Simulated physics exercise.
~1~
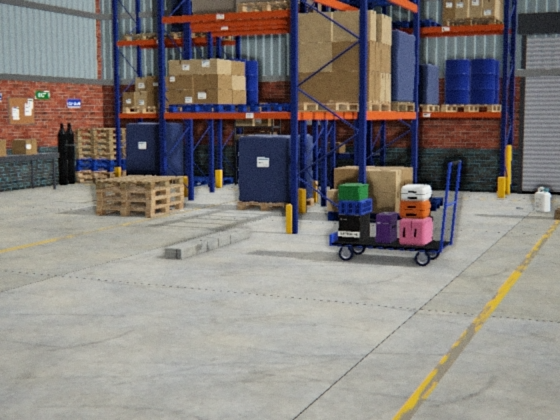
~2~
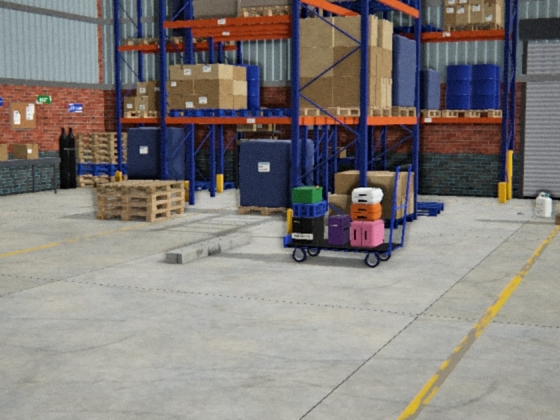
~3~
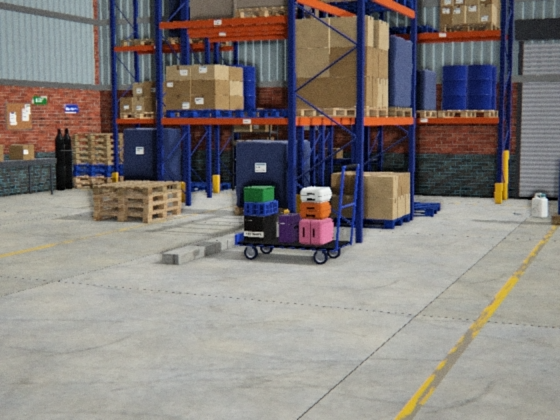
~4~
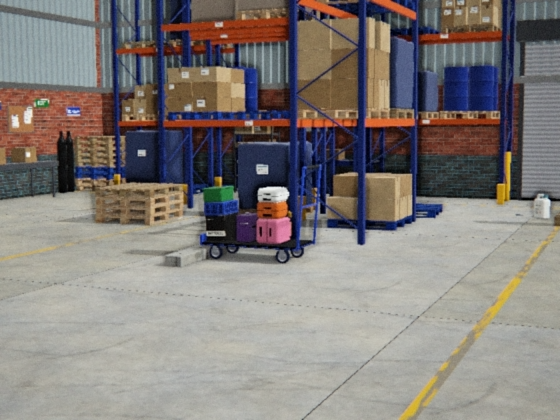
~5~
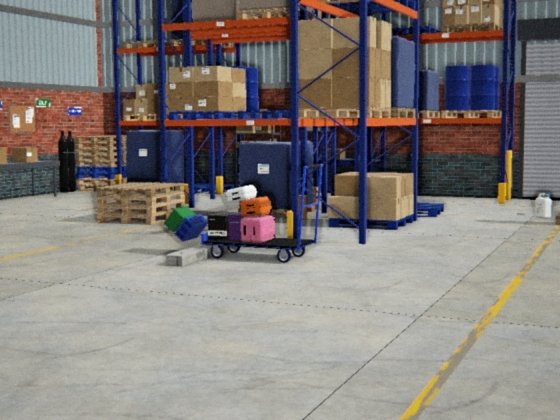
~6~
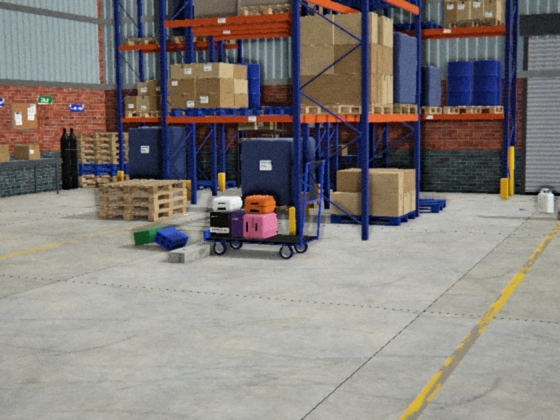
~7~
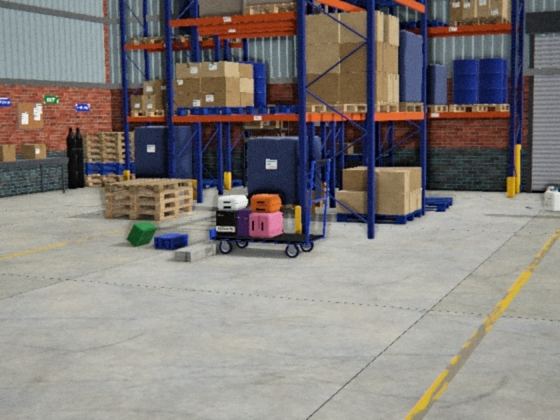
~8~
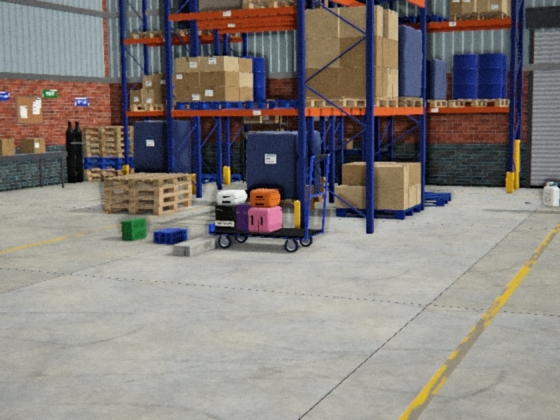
A blue goods trolley stacked with hard-sided cases rolls left across a pale concrete warehouse floor, seen from a slightly swaying camera facing tall blue and orange racks. A green tote sits on a blue crate at its left, with a white suitcase above orange and pink ones at the right, and purple and black pieces among them. The trolley stops abruptly at a low grey kerb. The tote and crate pitch off the front, tumbling onto the floor beyond, while the white suitcase slides left and drops slightly. It stays aboard with the remaining load, and the green and blue pieces lie past the kerb.
